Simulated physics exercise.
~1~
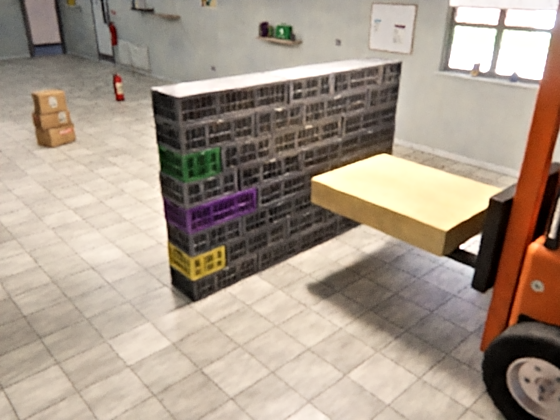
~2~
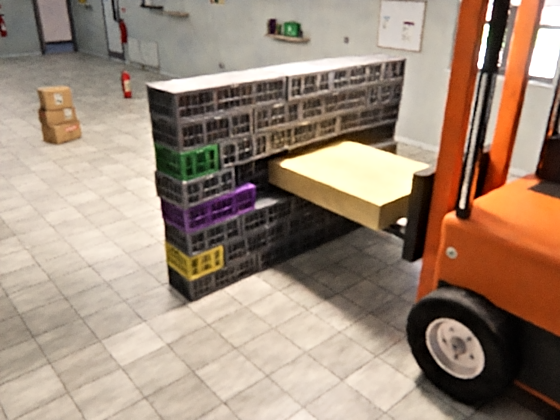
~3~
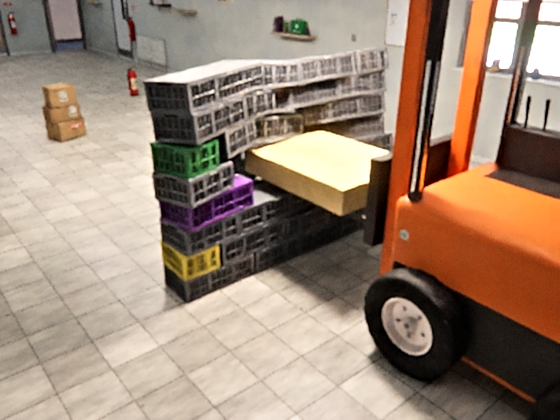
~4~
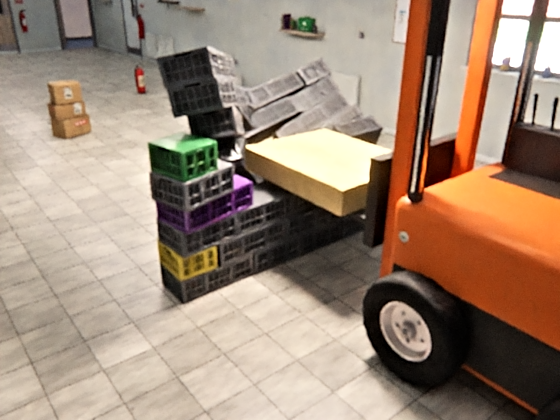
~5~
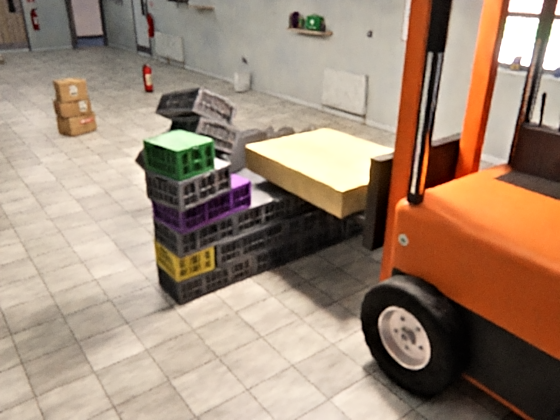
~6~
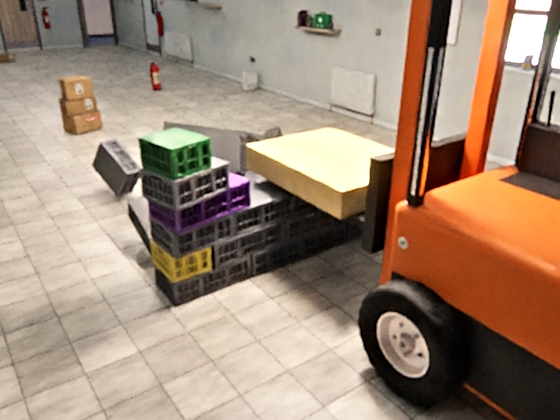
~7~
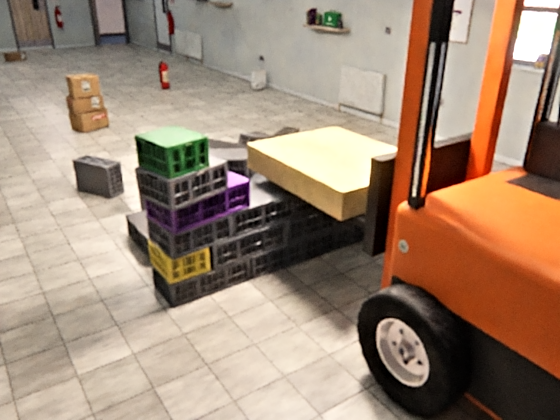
Orange forklift pushing a pale block into a wall of dark crates, toppling the upper rows while the green, purple and yellow crates stay stacked.
